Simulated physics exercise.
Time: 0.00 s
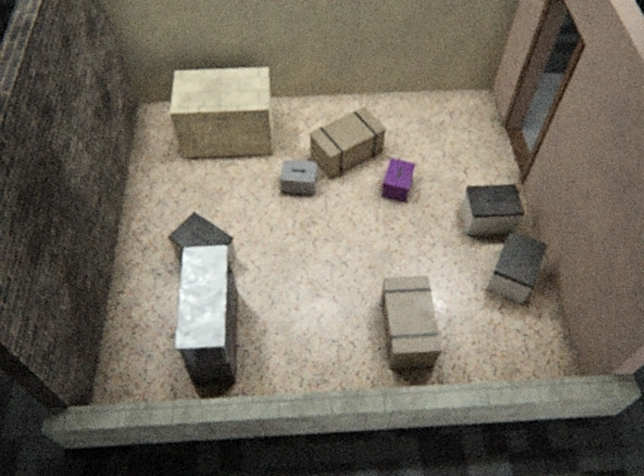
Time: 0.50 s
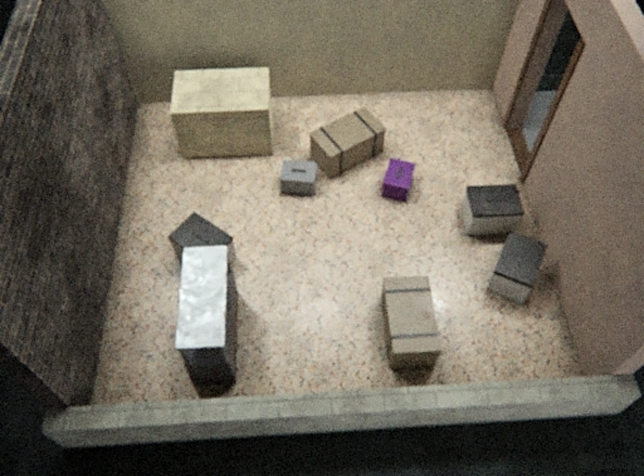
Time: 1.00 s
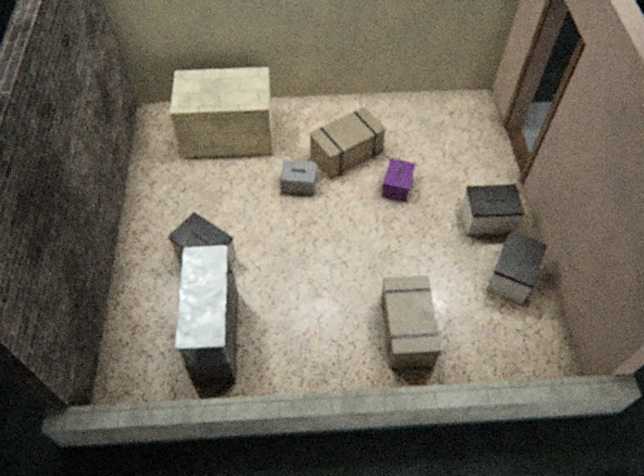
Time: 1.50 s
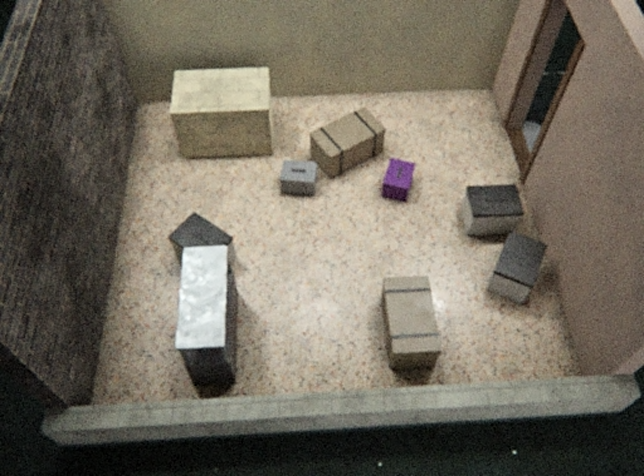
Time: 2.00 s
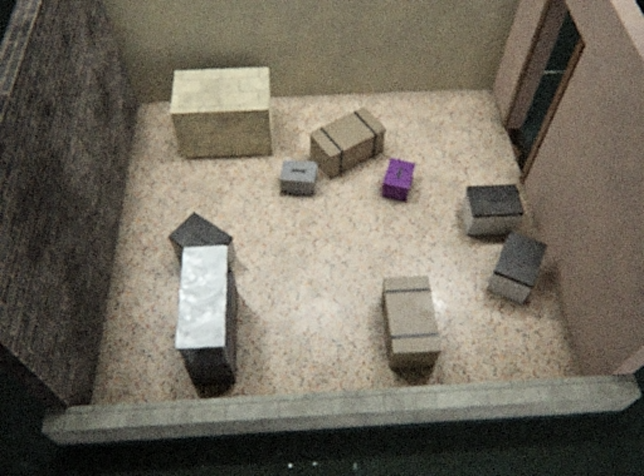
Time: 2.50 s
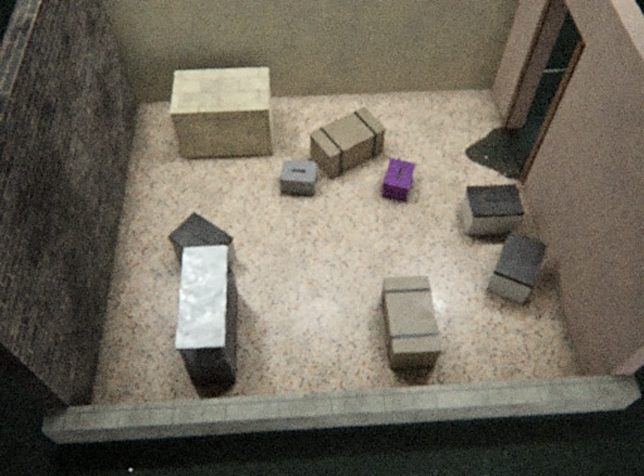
Corner store from above, purple tote and scattered boxes sitting still, then a small dark patch of water spreading inside the right-hand doorway.
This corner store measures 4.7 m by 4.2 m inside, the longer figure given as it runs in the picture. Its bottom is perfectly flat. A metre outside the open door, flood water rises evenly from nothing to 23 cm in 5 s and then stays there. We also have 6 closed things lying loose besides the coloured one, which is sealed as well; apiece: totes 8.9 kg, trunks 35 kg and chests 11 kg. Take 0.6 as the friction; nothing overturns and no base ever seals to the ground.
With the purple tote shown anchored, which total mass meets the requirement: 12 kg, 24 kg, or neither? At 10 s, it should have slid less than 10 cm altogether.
The answer is only 24 kg.
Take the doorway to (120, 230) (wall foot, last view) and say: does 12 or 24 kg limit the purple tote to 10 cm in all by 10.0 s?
Result: The lesser mass is plenty.
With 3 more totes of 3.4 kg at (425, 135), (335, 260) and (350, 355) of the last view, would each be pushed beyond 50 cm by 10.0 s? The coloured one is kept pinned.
Taking them in turn, the first is beyond the line, the second beyond the line and the third inside the line.
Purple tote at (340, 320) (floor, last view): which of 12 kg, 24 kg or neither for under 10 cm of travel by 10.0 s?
So both weights work.
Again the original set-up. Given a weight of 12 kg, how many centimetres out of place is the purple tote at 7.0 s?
Roughly 60 cm.
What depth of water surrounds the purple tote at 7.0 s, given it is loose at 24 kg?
About 8 cm.
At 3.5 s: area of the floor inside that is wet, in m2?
Flooded: Near 2.5 m2.
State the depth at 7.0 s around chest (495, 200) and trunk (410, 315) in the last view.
Close to 2 and 2 centimetres.
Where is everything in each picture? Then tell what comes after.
In the first frame, the purple tote at (399, 173), on the bottom; water covers 0.0 m2; 0 of 7 have shifted.
In the second frame, the purple tote at (399, 173), on the bottom; water covers 0.0 m2; 0 of 7 have shifted.
In the third frame, the purple tote at (399, 173) rests on the ground; 0.0 m2 under water; 0 of 7 have shifted.
In the fourth frame, the purple tote at (399, 173) rests on the ground; 0.0 m2 under water; 0 of 7 have shifted.
In the fifth frame, the purple tote at (399, 173), on the bottom; water covers 0.0 m2; 0 of 7 have shifted.
In the sixth frame, the purple tote at (399, 173) rests on the ground; water covers 0.3 m2; 0 of 7 have shifted.
After 3.5 s the purple tote would be 0 cm from its start with 12 kg and 0 cm from its start with 24 kg; 1 cm of water round it then.
After 4.5 s the purple tote would be 0 cm from its start with 12 kg and 0 cm from its start with 24 kg; 5 cm of water round it then.
After 7.0 s the purple tote would be 56 cm from its start with 12 kg and 0 cm from its start with 24 kg; 8 cm of water round it then.
After 10.0 s the purple tote would be 129 cm from its start with 12 kg and 0 cm from its start with 24 kg; 7 cm of water round it then.
